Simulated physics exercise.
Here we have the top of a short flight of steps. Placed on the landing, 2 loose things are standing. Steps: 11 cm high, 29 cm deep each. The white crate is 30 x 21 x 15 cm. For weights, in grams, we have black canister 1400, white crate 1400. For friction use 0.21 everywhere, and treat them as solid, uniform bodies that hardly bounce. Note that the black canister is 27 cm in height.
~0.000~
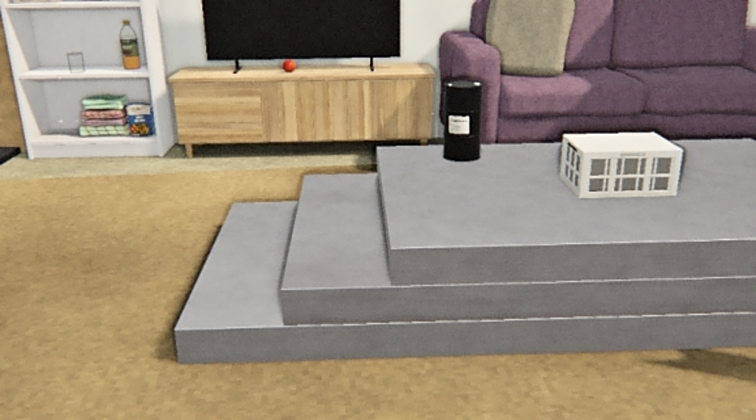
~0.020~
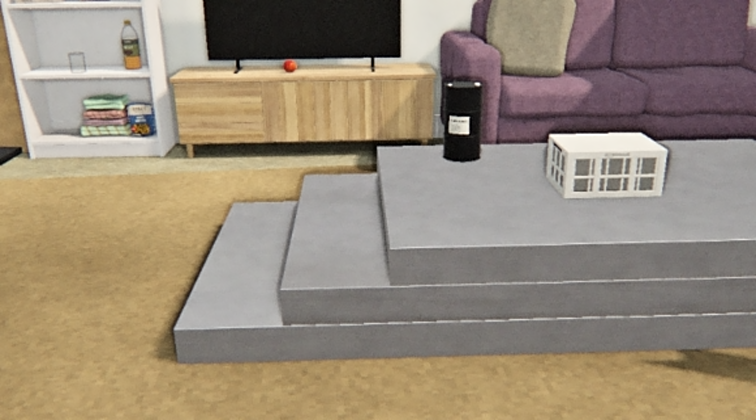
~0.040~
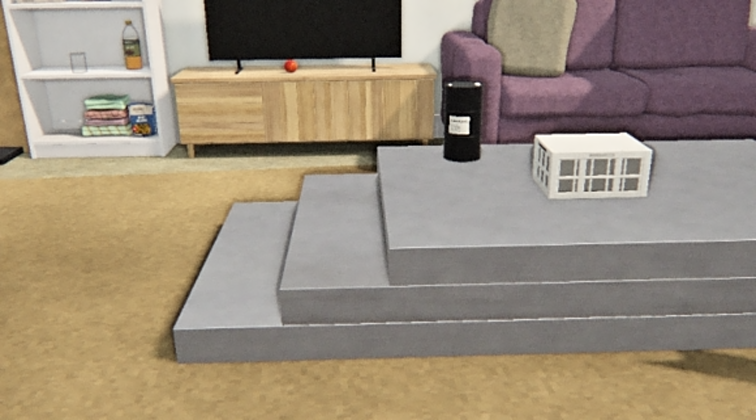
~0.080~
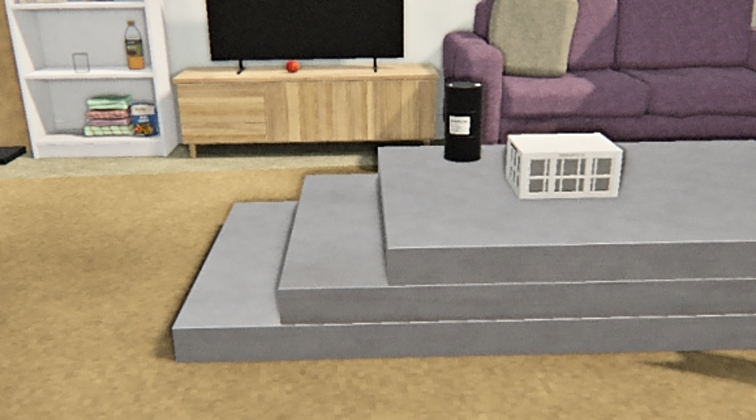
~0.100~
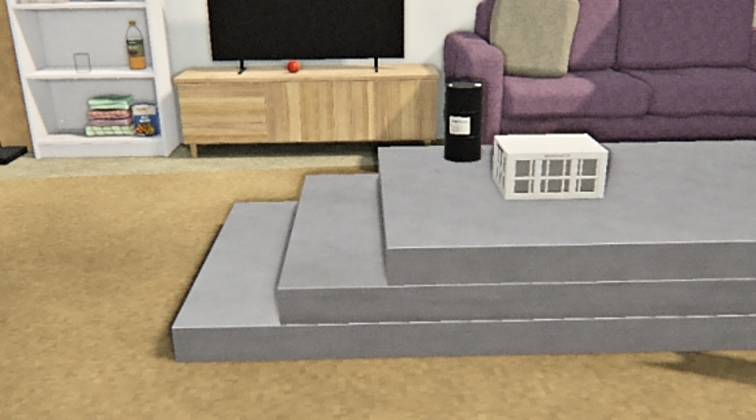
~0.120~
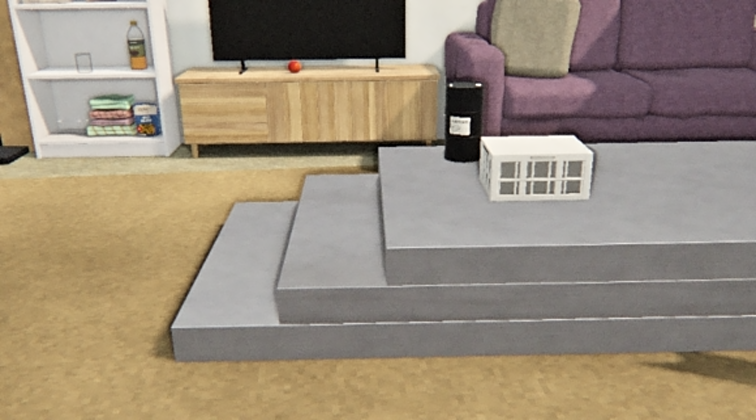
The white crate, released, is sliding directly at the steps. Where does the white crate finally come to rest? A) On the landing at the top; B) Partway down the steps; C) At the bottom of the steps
C, at the bottom of the steps.
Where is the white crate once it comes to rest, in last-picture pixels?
Around (23, 272).
By 0.42 s, 7 cm past the top edge and 0 cm lower; white crate near (360, 171).
By 0.72 s, 55 cm past the top edge and 19 cm lower; white crate near (211, 229).
By 1.02 s, 96 cm past the top edge and 33 cm lower; white crate near (92, 271).
When it is over (1.8 s), 119 cm past the top edge and 33 cm lower; black canister within 12 cm of the start. End places, in pixels of the last picture, white crate near (23, 272).
